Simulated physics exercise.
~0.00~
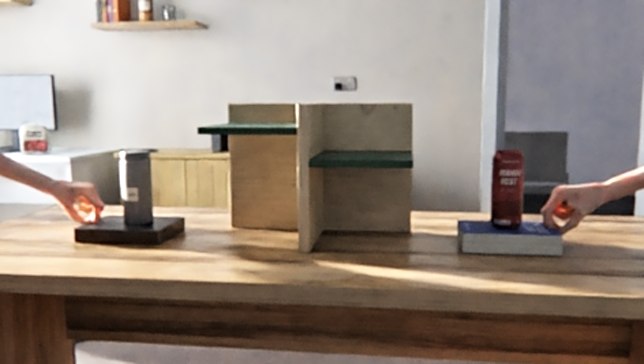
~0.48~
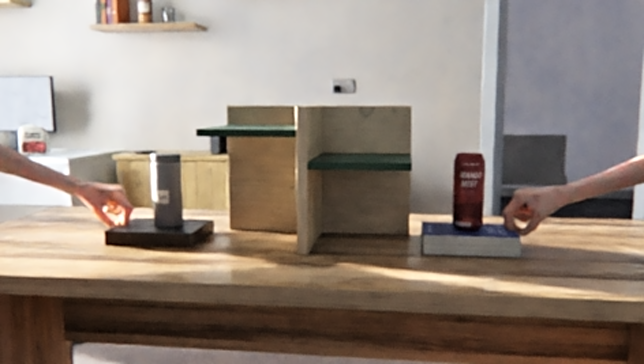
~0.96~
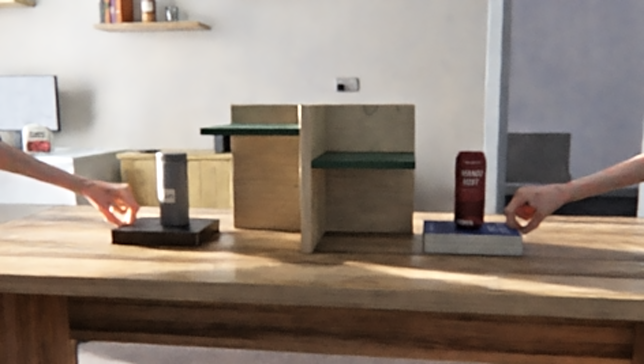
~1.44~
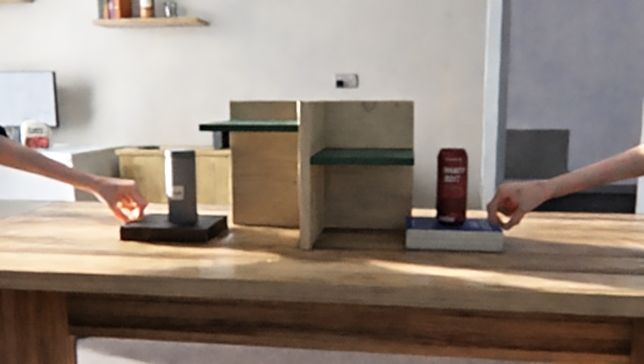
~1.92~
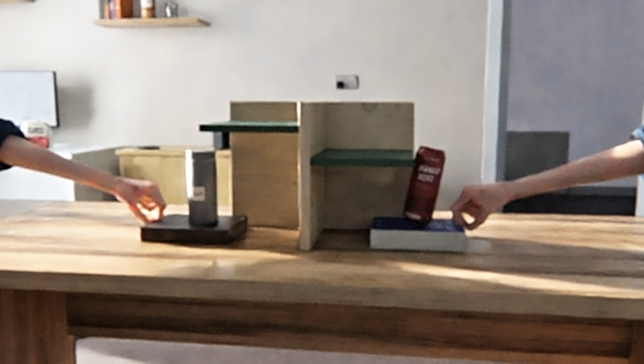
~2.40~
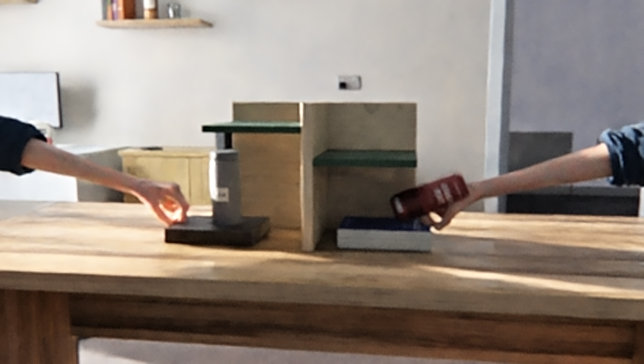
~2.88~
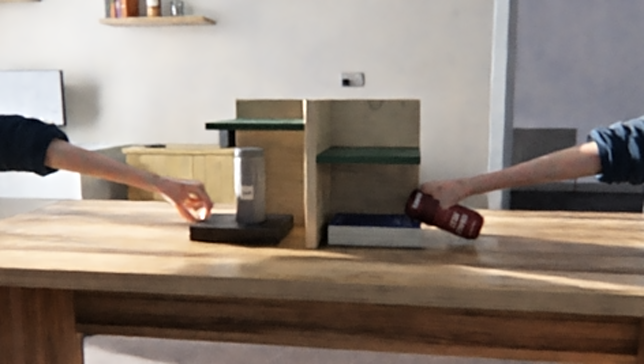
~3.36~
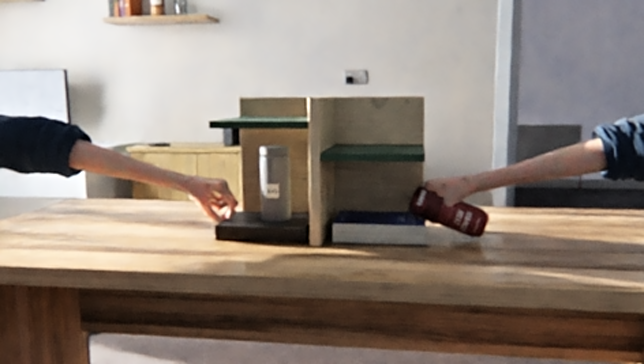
To begin with, a grey jar stands on a black tray at the left and a red can stands on a blue book at the right, with a wooden shelf unit between them on a table. A hand on each side slides its base inward toward the low openings. The red can meets the green shelf on its side and leans back. As the book keeps moving in, the can tips over against the right hand. Meanwhile, the grey jar rides upright beneath the left shelf. Finally, the jar stands inside, while the can lies tilted by the hand outside.
